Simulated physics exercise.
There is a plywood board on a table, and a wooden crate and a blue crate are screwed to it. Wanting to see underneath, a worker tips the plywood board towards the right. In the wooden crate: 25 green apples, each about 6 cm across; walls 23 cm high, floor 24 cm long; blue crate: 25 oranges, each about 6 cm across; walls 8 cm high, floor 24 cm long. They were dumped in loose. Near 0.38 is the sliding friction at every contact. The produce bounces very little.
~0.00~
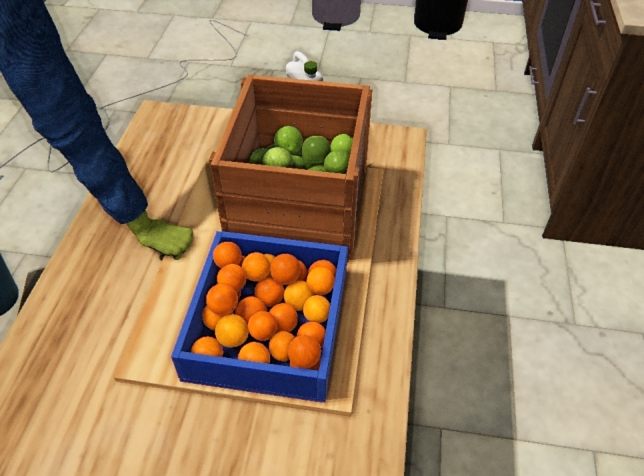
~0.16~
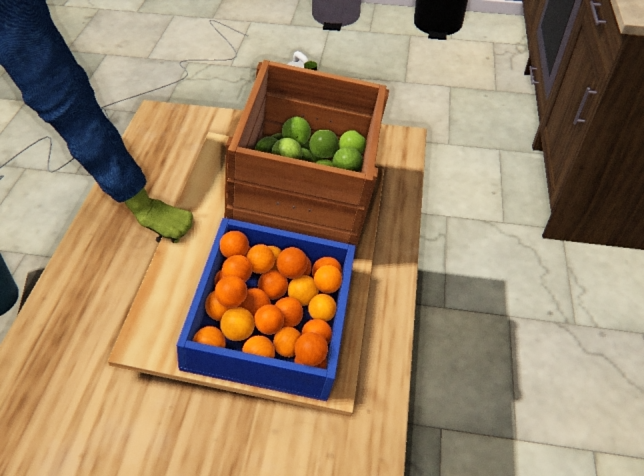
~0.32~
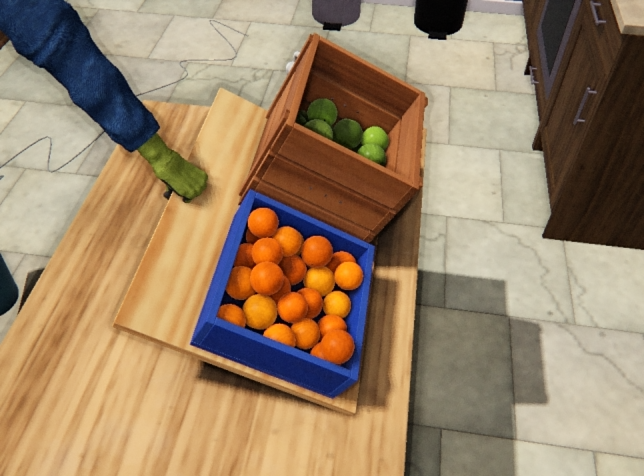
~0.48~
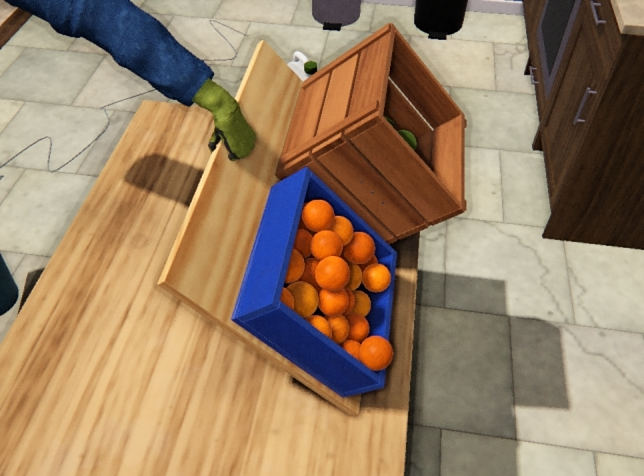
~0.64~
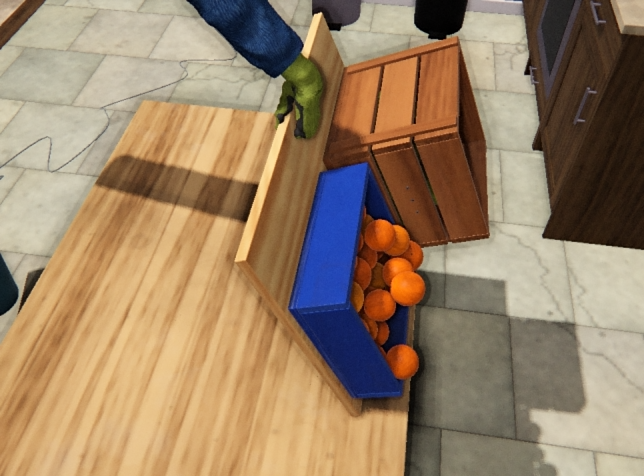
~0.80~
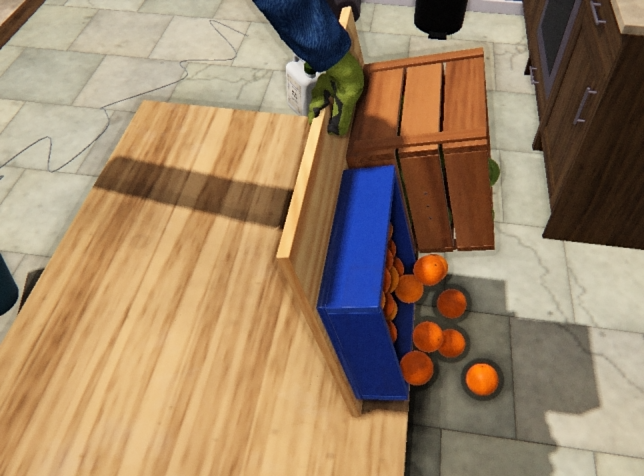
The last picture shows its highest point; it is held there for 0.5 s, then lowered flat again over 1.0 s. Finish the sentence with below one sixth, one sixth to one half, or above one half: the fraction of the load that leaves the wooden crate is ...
The fraction that leaves the wooden crate is below one sixth.
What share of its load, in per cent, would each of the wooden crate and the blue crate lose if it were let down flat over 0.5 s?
In that case wooden crate 0 %, blue crate 30 %.
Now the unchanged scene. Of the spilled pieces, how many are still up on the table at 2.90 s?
Estimated count: 0.
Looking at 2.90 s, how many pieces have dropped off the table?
Estimated tally of pieces: Close to 8.
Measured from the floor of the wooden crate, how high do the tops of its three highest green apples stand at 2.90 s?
Around 17 centimetres.
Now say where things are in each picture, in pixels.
In the first picture (we follow the rim corner now nearest the camera), wooden crate at (346, 176); blue crate at (318, 374); tilt 0°; nothing out yet.
Wooden crate at (366, 176); blue crate at (327, 373); tilt 8°, in the second picture.
Wooden crate at (413, 184); blue crate at (351, 374); tilt 26°, in the third picture.
Wooden crate at (461, 205); blue crate at (380, 380); tilt 49°, in the fourth picture.
Wooden crate at (488, 231); blue crate at (400, 388); tilt 67°; 1 out, the lowest orange at (408, 289), in the fifth picture.
Wooden crate at (495, 243); blue crate at (407, 393); tilt 75°; 6 out, the lowest orange at (452, 304), in the sixth picture.
After 1.14 s, tilt 75°; 1 of 25 out of the wooden crate and 7 of 25 out of the blue crate.
After 1.56 s, tilt 62°; 1 of 25 out of the wooden crate and 7 of 25 out of the blue crate.
After 2.15 s, tilt 5°; 1 of 25 out of the wooden crate and 7 of 25 out of the blue crate.
Final count (at 2.90 s), 1 of 25 out of the wooden crate and 7 of 25 out of the blue crate. Asked share, 1 of 25, 4 per cent.
